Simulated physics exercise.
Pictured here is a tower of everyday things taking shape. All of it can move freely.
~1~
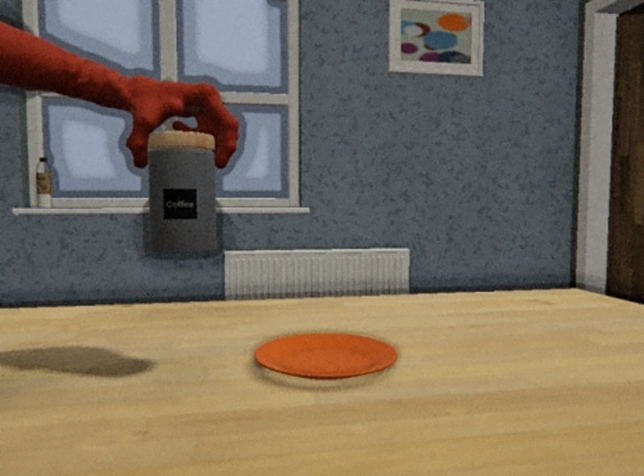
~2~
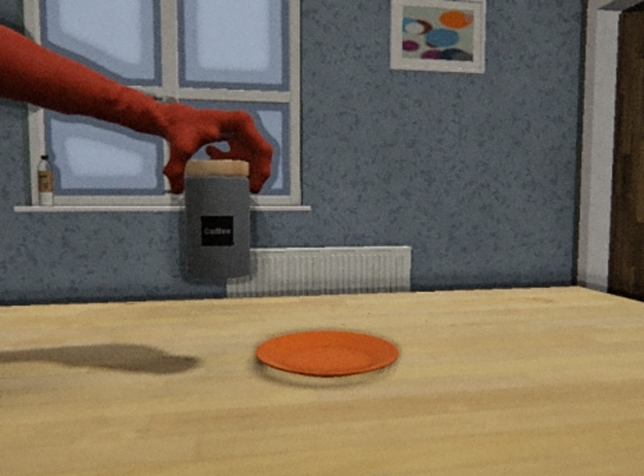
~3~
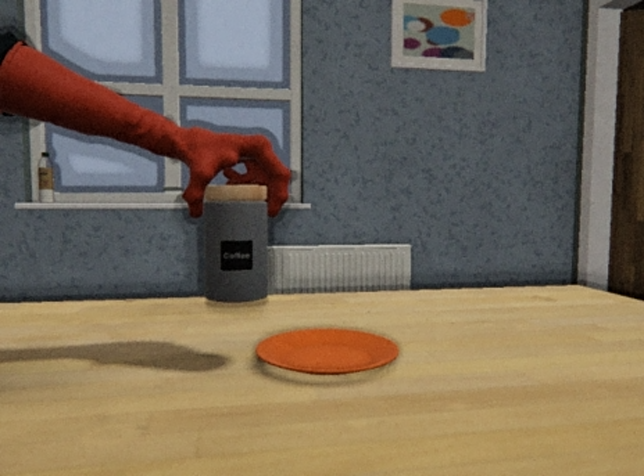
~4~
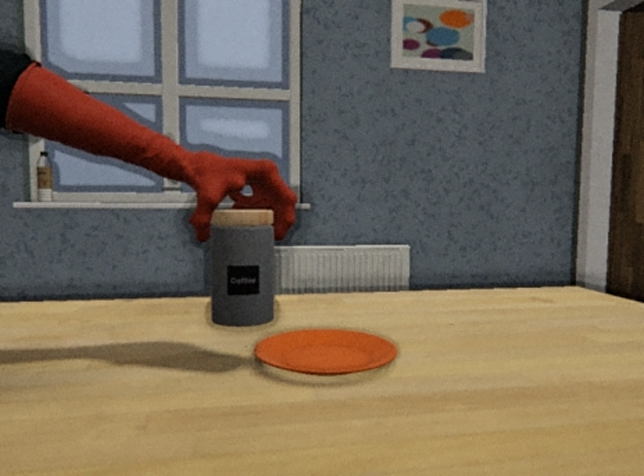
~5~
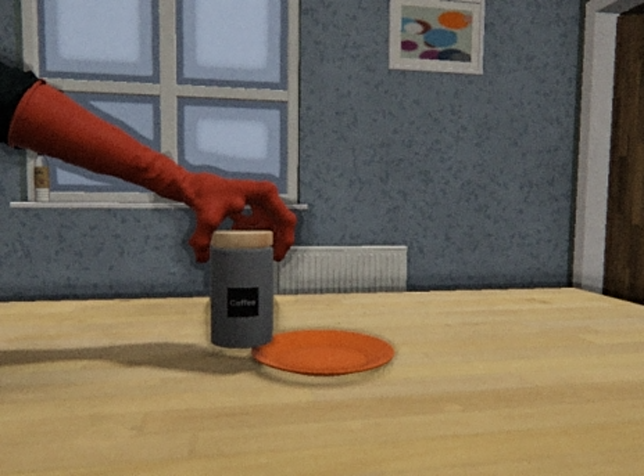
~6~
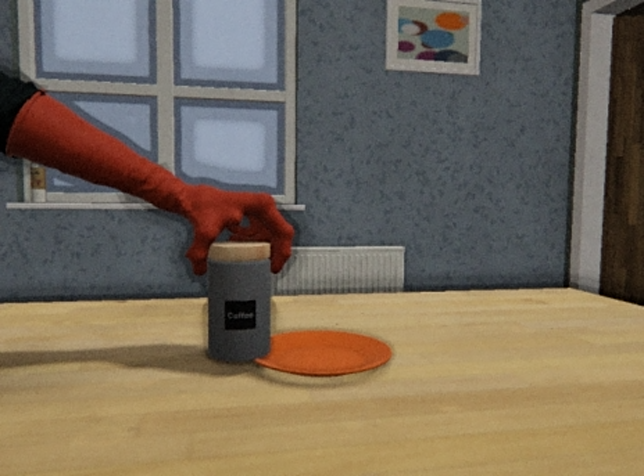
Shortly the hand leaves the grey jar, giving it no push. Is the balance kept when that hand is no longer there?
You'll see something goes over.
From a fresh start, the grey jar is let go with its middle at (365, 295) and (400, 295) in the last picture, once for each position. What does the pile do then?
It survives in the first case and caves in in the second case.
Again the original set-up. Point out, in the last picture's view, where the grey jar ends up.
Roughly pixel (149, 341) in the last picture.
Then, 0.40 s later than the last frame, grey jar tilted by 48° near (189, 311).
Then, 0.50 s later than the last frame, grey jar now fallen.
When it is over, fallen, grey jar; orange plate as before. End places, in pixels of the last picture, grey jar near (149, 340). The pile gives way.
